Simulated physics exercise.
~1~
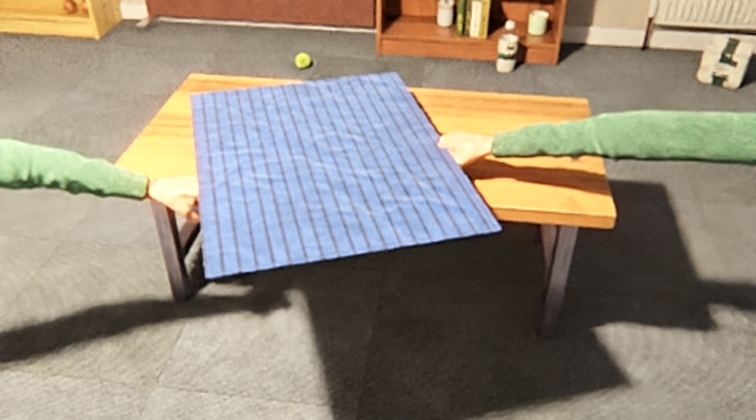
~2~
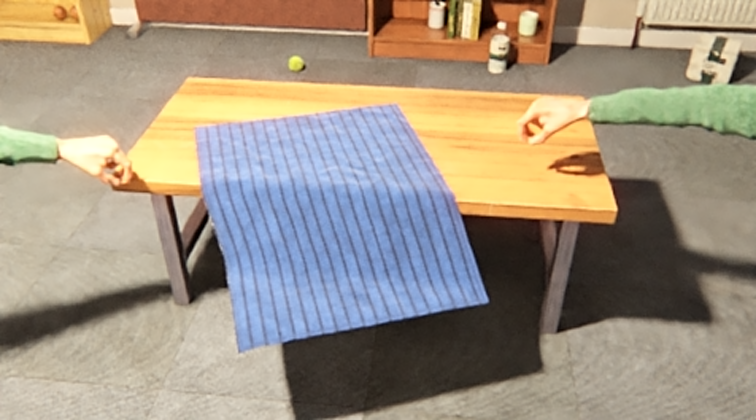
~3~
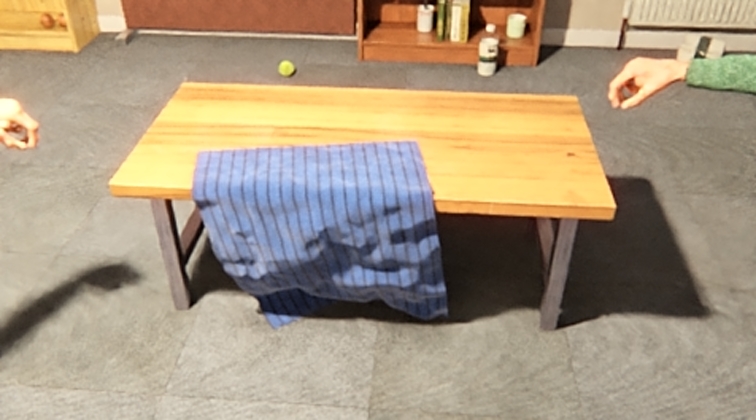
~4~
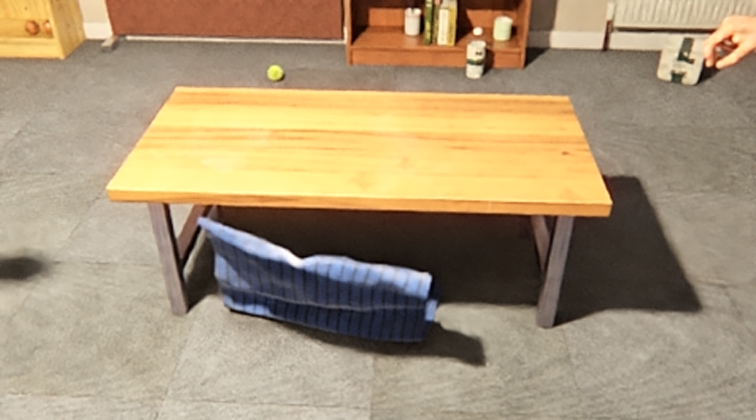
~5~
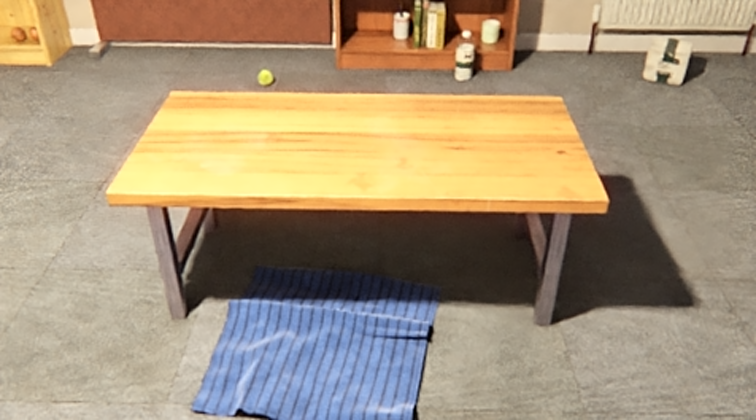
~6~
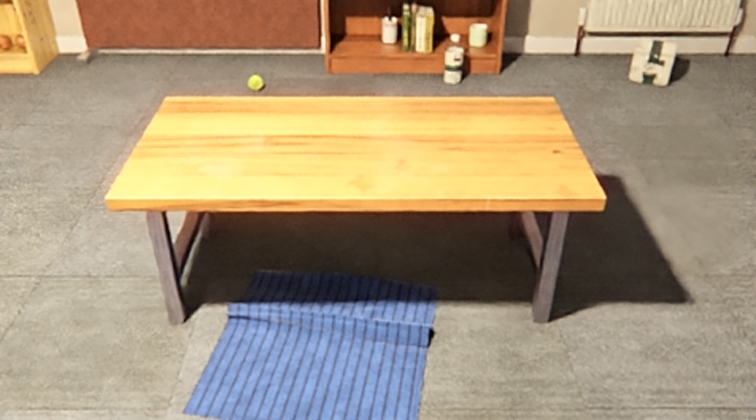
Two arms in green sleeves reach in from the left and right, holding a blue striped scarf over a wooden table with dark legs, seen from the front and slightly above. Behind it on the grey floor are a small yellow-green ball, a low brown shelf and a white radiator. The hands let go and draw away as the cloth drapes over the table's front edge. The hanging part pulls the rest down, and the cloth slides off and drops while the view drifts slightly. It ends spread on the floor, slightly creased, before the bare table.
